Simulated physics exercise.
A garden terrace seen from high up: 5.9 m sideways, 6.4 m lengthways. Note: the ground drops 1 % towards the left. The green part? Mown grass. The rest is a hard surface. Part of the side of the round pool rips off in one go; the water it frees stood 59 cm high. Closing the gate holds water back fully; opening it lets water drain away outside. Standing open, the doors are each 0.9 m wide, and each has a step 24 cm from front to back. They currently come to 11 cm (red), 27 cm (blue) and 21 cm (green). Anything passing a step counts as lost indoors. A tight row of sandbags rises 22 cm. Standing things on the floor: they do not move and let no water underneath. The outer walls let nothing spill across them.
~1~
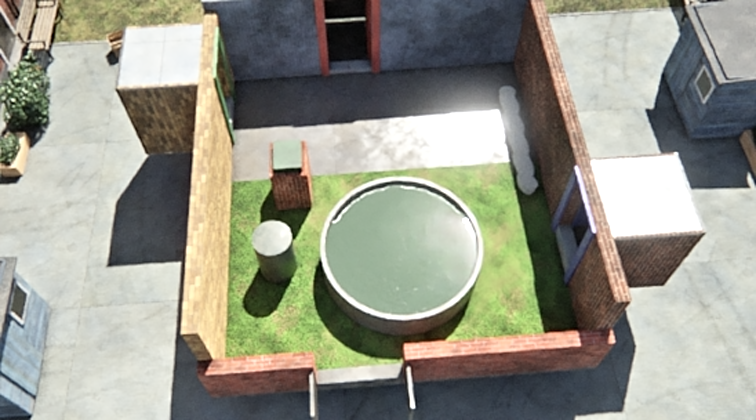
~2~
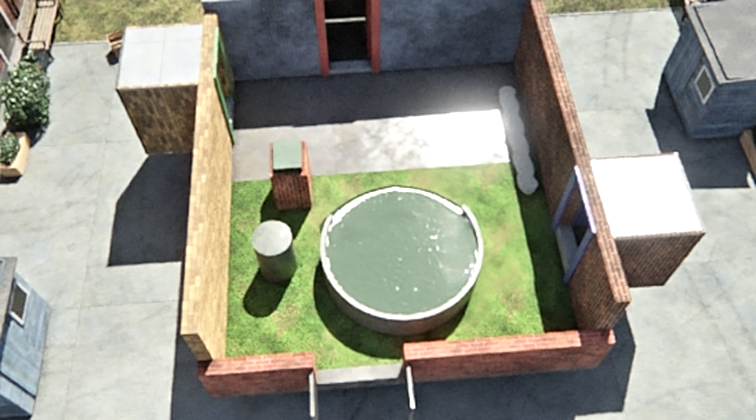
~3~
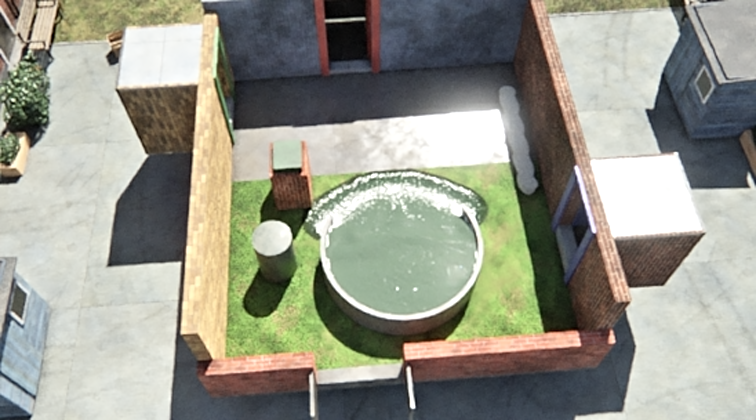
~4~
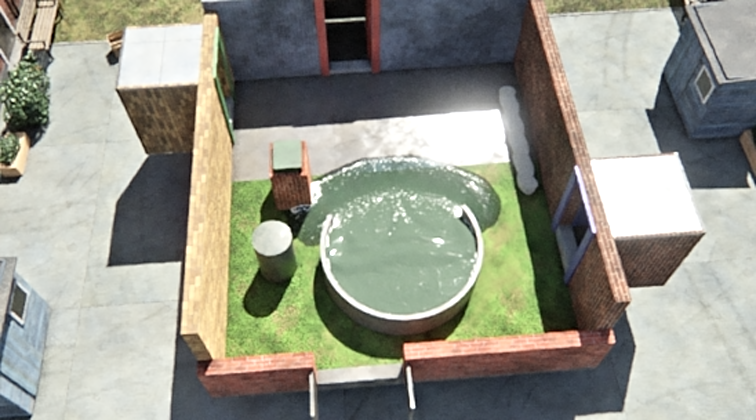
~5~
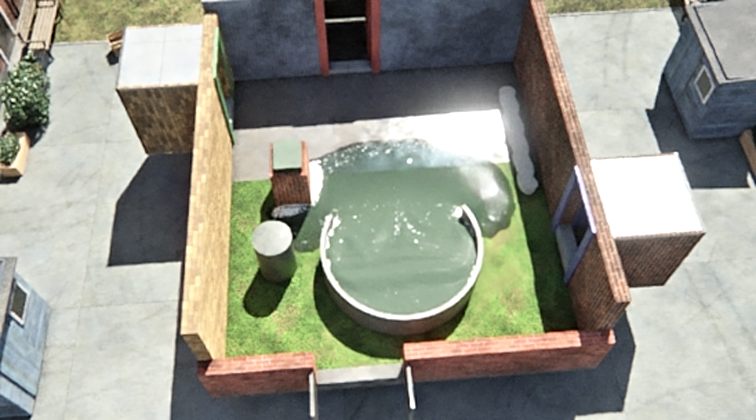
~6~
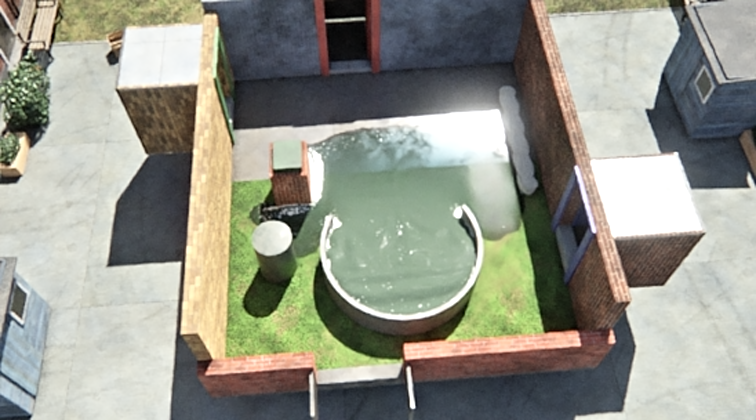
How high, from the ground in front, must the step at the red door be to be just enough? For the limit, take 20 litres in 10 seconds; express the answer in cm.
About 25 cm.
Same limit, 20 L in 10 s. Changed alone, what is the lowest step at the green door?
For green, a step near 14.5 cm.
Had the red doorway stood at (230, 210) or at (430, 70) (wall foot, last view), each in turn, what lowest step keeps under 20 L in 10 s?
11.0 and 20 cm.
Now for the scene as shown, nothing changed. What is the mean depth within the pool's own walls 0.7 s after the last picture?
Mean depth: Approx. 33 cm.
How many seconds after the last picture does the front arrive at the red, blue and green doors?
Arrival times - red 0.8 seconds, blue 2.0 seconds, green 1.0 seconds.
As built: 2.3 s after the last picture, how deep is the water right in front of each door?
In cm: Red 27, blue 1, green 17.
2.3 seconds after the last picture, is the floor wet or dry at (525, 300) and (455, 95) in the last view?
In turn: Dry, flooded.
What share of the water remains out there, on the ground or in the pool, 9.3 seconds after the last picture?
Some 92 per cent remains.
Then, 0.7 s after the last picture water covers 50 % of the floor, deepest (25 cm) near (318, 201); it has not reached the red door.
Then, 2.3 s after the last picture water covers 70 % of the floor, deepest (30 cm) near (235, 84); 27 cm at the red door, 123 litres in over its 11 cm step.
Then, 9.3 s after the last picture water covers 95 % of the floor, deepest (14 cm) near (225, 377); 9 cm at the red door, 206 litres in over its 11 cm step.
At the red door as built, the water peaked near 31 cm, 1.5 s after the last picture.
Run again over the same 10 s with other heights there, 48 litres in over 21 cm, 9 litres over 28 cm. The limit of 20 litres is kept from about 25 cm up.
